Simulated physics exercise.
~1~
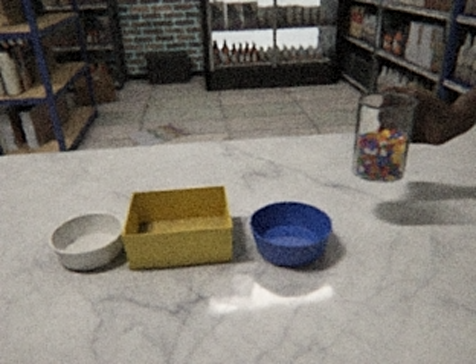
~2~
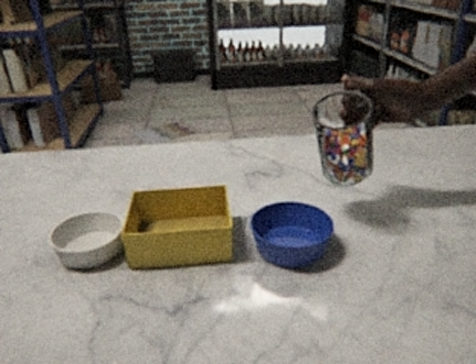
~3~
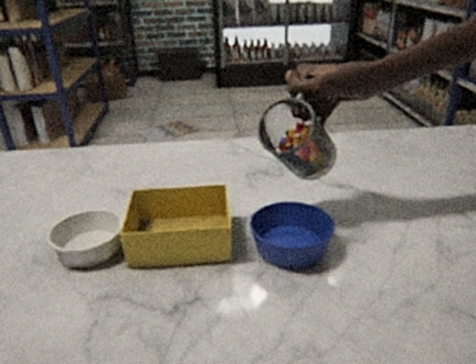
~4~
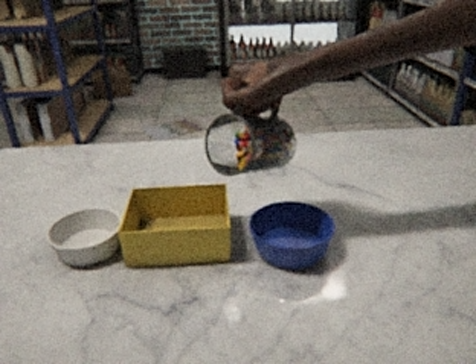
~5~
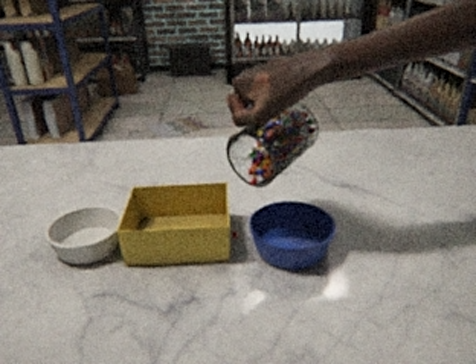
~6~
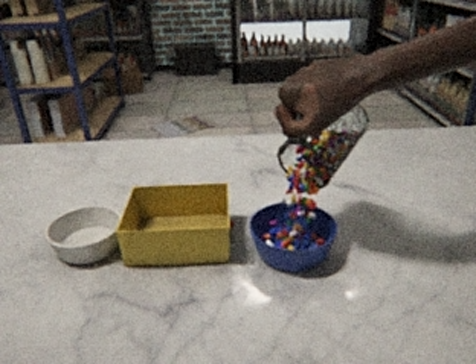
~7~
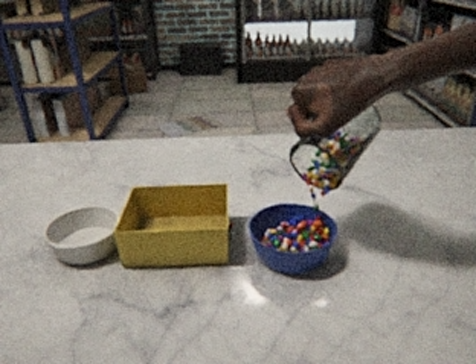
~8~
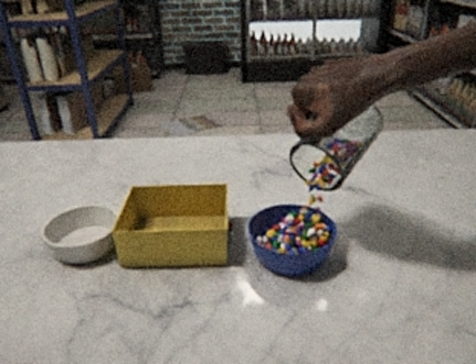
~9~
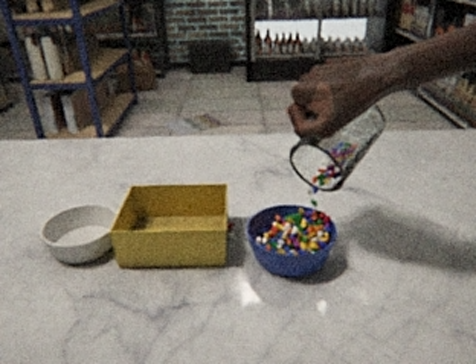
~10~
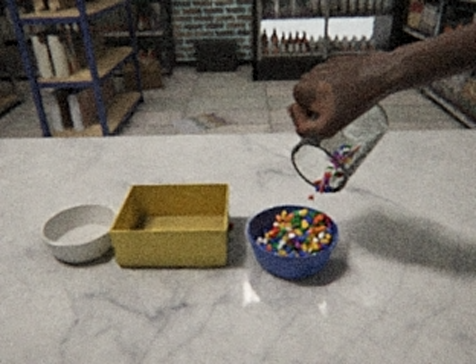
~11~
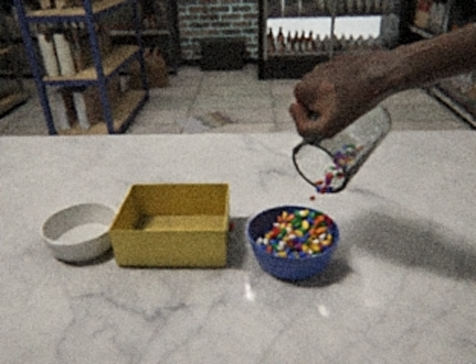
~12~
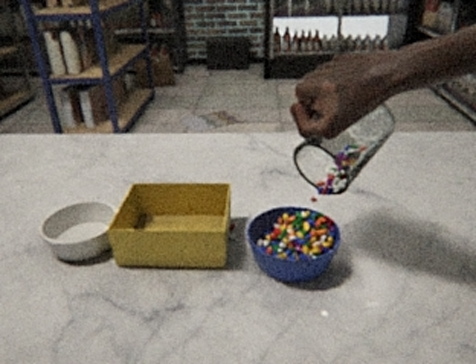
A hand carries a glass cup left, tilts it, and pours colorful pieces into the blue dish.
